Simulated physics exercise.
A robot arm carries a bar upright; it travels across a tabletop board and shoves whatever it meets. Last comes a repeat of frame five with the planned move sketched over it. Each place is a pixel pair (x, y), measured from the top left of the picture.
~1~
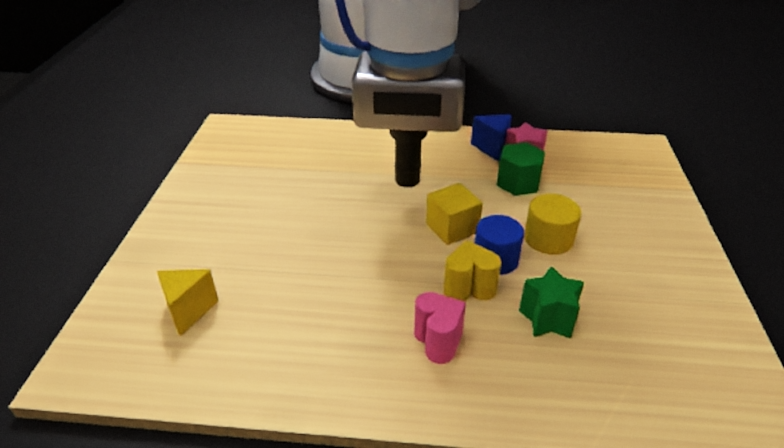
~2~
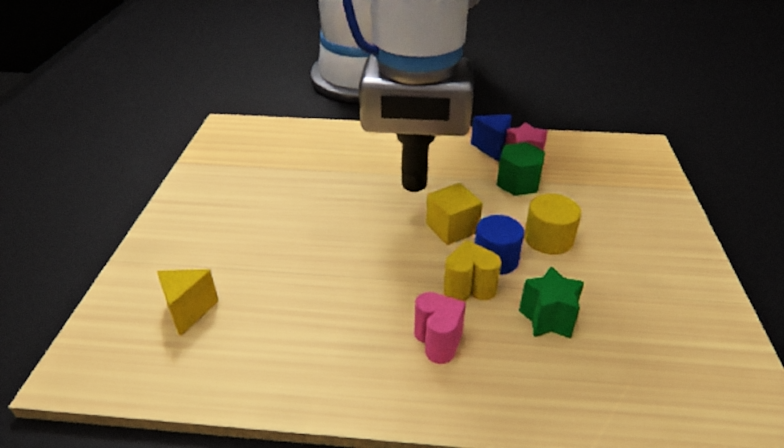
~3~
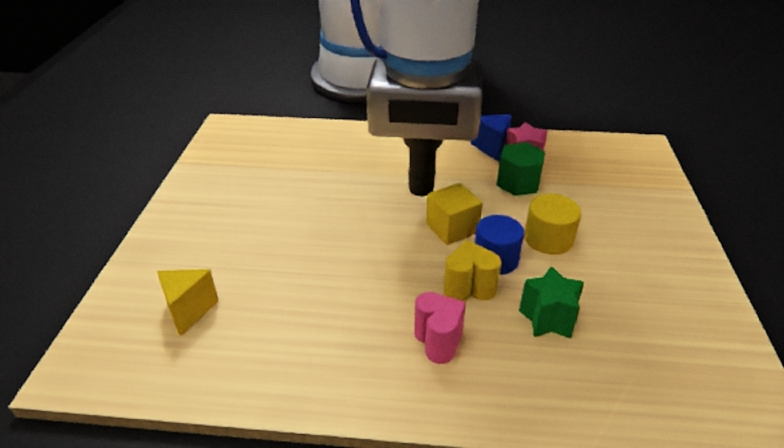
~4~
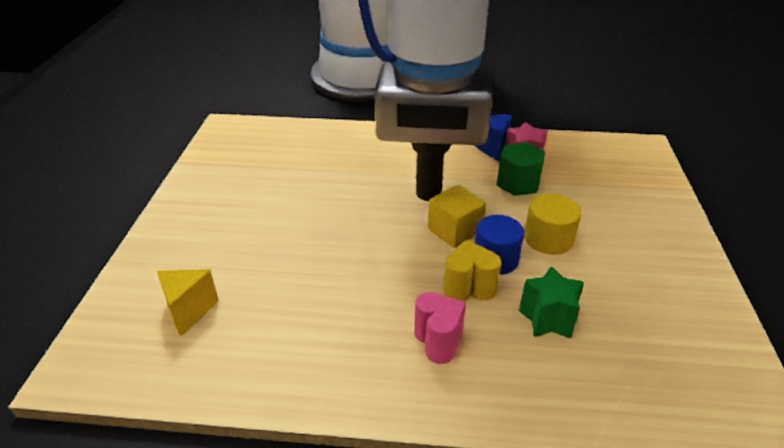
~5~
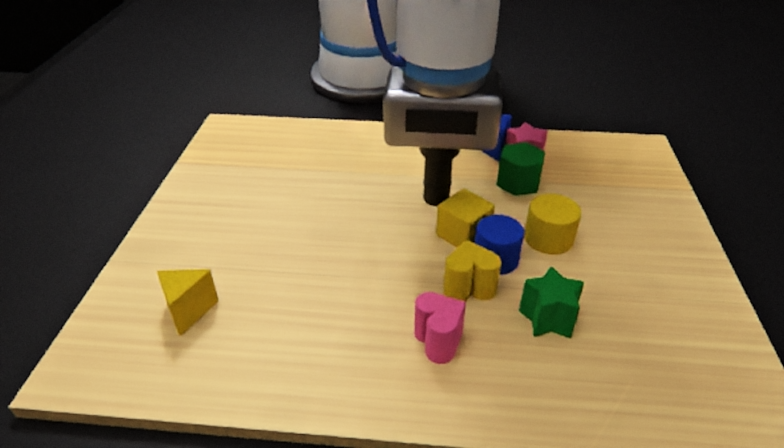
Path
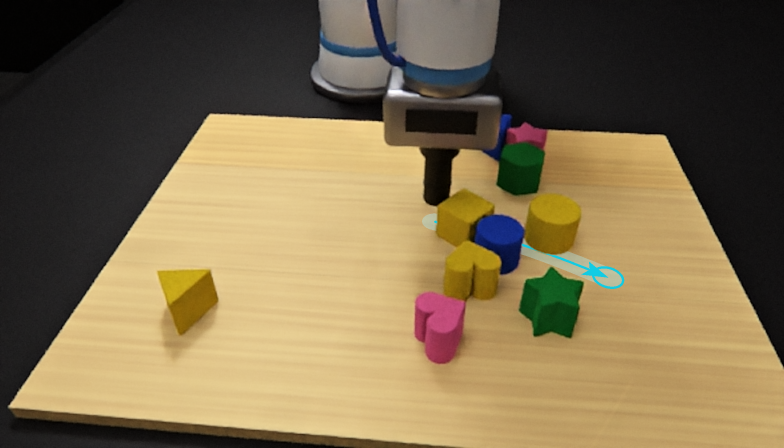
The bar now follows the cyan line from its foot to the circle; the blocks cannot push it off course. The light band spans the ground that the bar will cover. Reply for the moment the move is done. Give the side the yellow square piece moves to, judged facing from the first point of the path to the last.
Taking start-to-end as forward, the block's sideways shift goes to the right.
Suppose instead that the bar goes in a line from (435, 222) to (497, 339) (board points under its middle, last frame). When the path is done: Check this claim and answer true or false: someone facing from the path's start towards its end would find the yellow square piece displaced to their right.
My answer: False.
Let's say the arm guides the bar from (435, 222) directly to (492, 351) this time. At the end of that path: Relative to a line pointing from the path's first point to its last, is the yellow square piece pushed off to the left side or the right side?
It's set to shift left.
Drawn move, from (435, 222) over (491, 235) and (548, 254) to (608, 277).
The first path, step by step. One third of the way, bar at (494, 213); yellow square piece at (520, 224), turned 20° clockwise; blue circular block at (542, 254); green star-shaped block at (560, 291).
Two thirds of the way, bar at (553, 231); yellow square piece at (554, 247), turned 60° clockwise; blue circular block at (568, 283); yellow circular block at (583, 209); green star-shaped block at (575, 318), turned 40° clockwise.
At the end, bar at (616, 255); yellow square piece at (562, 252), turned 75° clockwise; yellow heart block still; blue circular block at (568, 290); yellow circular block at (590, 209); green star-shaped block at (576, 327), turned 40° clockwise.
